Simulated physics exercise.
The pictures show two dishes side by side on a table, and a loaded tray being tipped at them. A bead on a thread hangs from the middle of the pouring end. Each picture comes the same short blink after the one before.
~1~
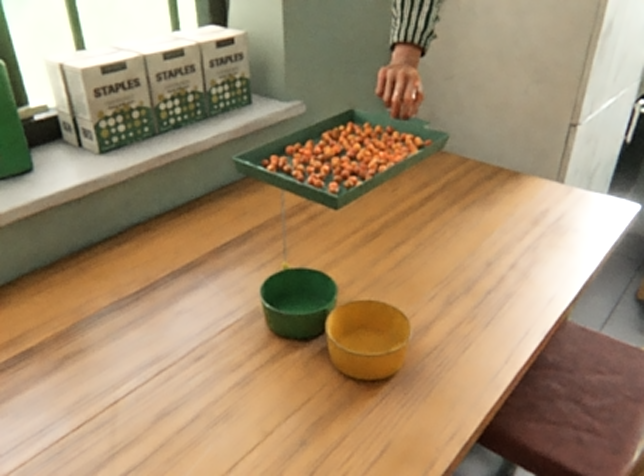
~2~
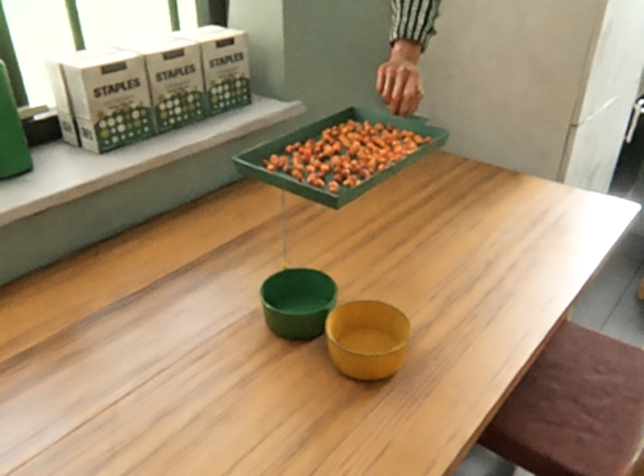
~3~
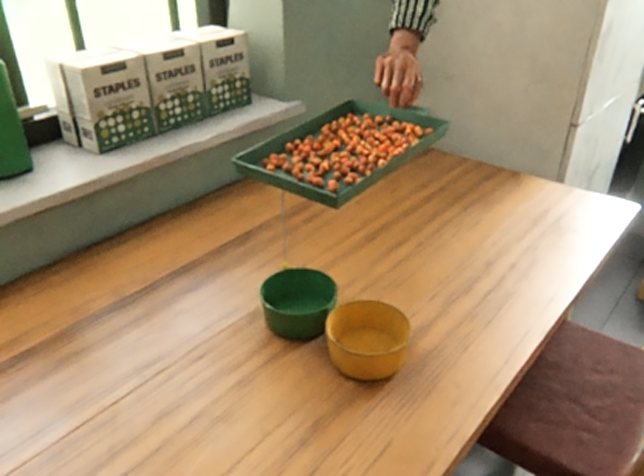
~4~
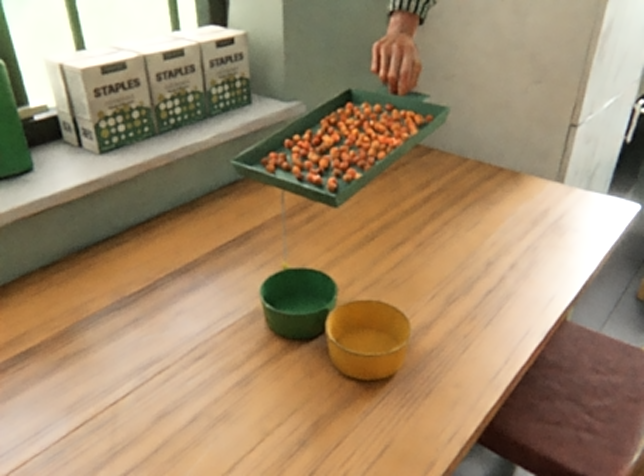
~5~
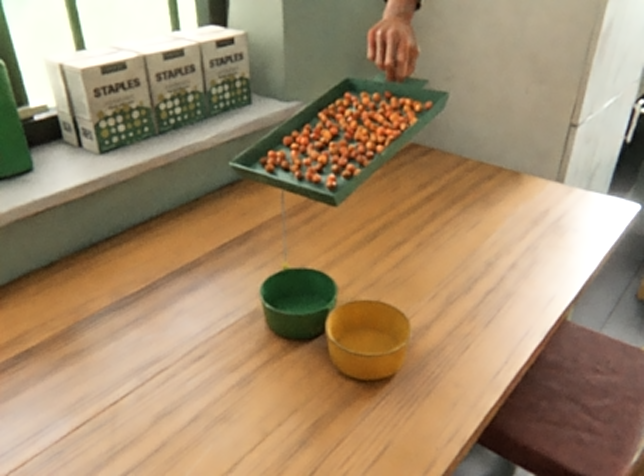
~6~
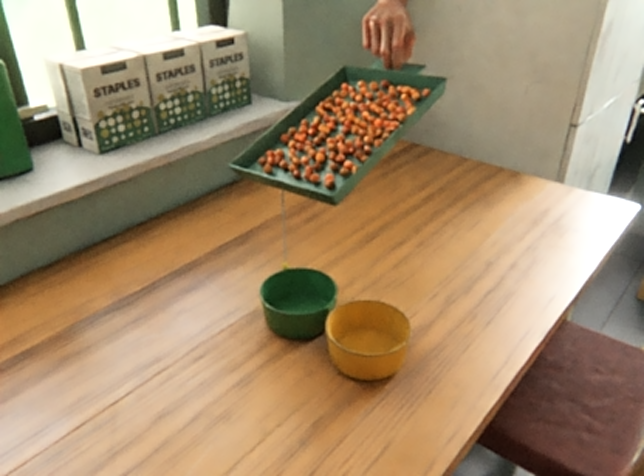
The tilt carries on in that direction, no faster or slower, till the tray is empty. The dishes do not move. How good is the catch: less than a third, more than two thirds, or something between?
Together they catch under a third.
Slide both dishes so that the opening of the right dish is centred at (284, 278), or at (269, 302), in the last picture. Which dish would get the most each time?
In turn: The left dish; the dish on the left.
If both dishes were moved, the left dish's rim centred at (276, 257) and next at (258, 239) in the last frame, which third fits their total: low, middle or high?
At the first place below one third, at the second below one third.
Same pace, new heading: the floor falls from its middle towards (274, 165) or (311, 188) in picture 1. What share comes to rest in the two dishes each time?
Near 0 % and 40 %.
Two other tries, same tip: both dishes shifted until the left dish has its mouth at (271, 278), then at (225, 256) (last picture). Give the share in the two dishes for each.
About 20 and 60 per cent.
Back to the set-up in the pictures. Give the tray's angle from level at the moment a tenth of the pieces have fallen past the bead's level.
Roughly 100°.
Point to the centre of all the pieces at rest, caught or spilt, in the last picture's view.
Close to (210, 308).
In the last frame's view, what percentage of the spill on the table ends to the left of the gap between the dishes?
Near 100 %.
Shortly afterwards, tray tipped steeply; all but a few on the tray; only a few in the air.
Next, tray tipped right over; the bulk on the tray; a little outside both; a little in the air.
Some moments later, tray tipped past a quarter turn; only a few in the left dish; all but a few outside both.
In the end, tray tipped past a quarter turn; none at all in the right dish; only a few in the left dish; all but a few outside both.
